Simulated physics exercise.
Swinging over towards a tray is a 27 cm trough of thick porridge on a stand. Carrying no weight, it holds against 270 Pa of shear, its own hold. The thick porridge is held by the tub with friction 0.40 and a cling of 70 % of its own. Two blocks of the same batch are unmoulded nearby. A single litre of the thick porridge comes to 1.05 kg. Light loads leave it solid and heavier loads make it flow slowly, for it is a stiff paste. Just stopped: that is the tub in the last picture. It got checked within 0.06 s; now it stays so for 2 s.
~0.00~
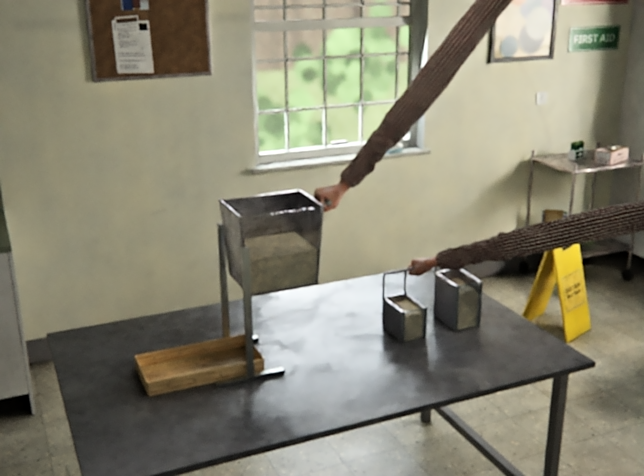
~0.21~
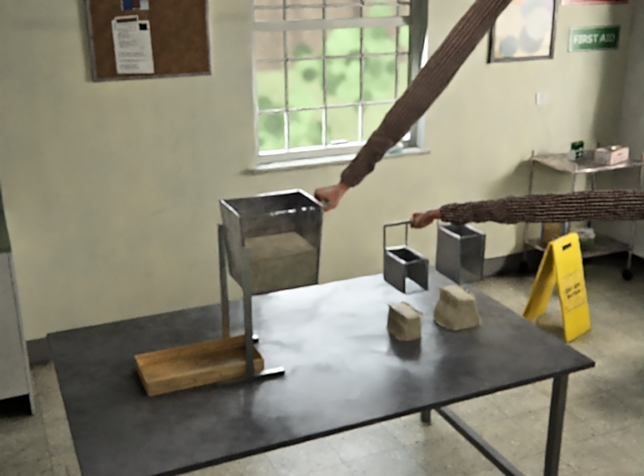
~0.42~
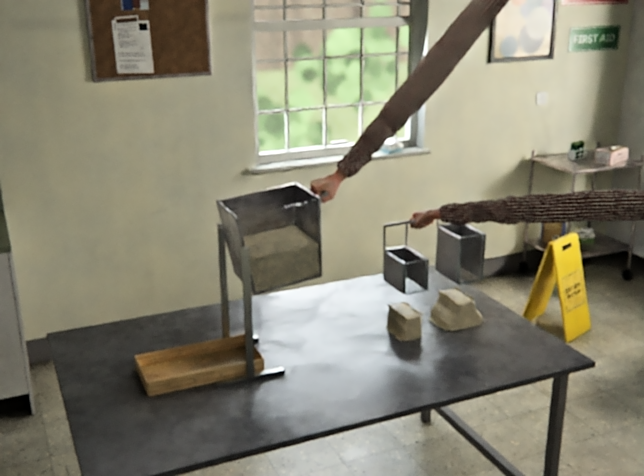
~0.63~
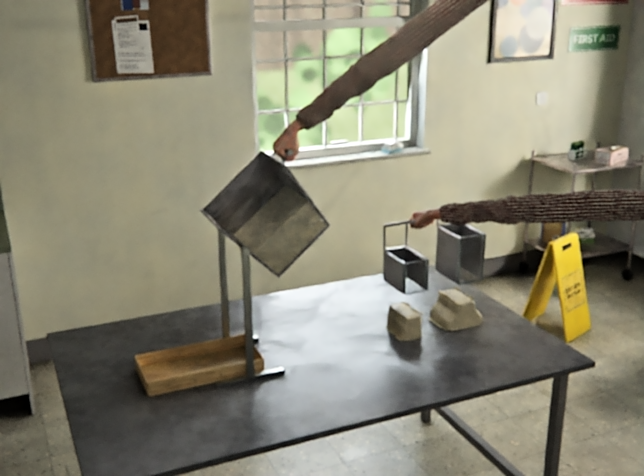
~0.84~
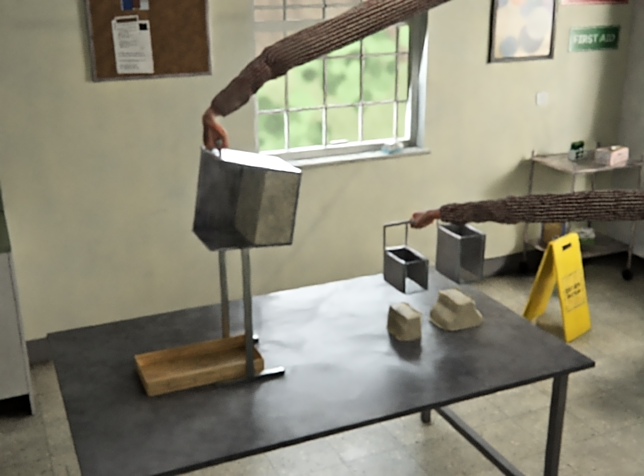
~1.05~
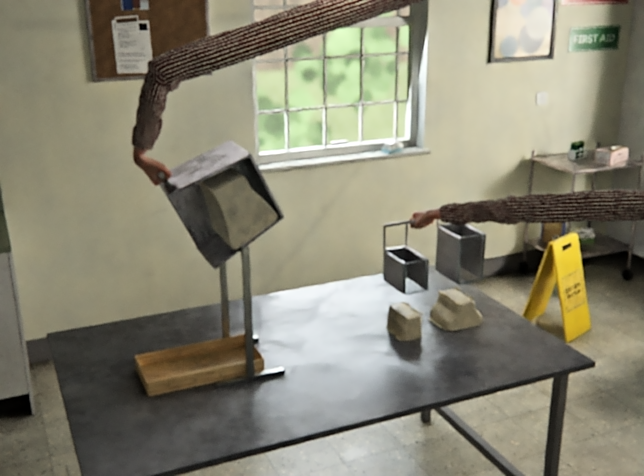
Two small moulds lift off grey blocks, then a hand swings a larger tub over leftward.
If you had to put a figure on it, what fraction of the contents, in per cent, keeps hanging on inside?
The fraction that keeps hanging on inside is around 0 per cent.
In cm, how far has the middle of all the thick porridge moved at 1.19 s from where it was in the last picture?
Something like 13 cm, I'd say.
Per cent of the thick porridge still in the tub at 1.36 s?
Some 12 per cent.
After 1.19 s, the tub is at 116 degrees and holds 76 %.
After 1.36 s, the tub is at 116 degrees and holds 13 %.
After 1.53 s, the tub is at 116 degrees and holds 0 %.
After 1.70 s, the tub is at 116 degrees and holds 0 %.
After 3.05 s, at the end, the tub is at 116 degrees and holds 0 %.
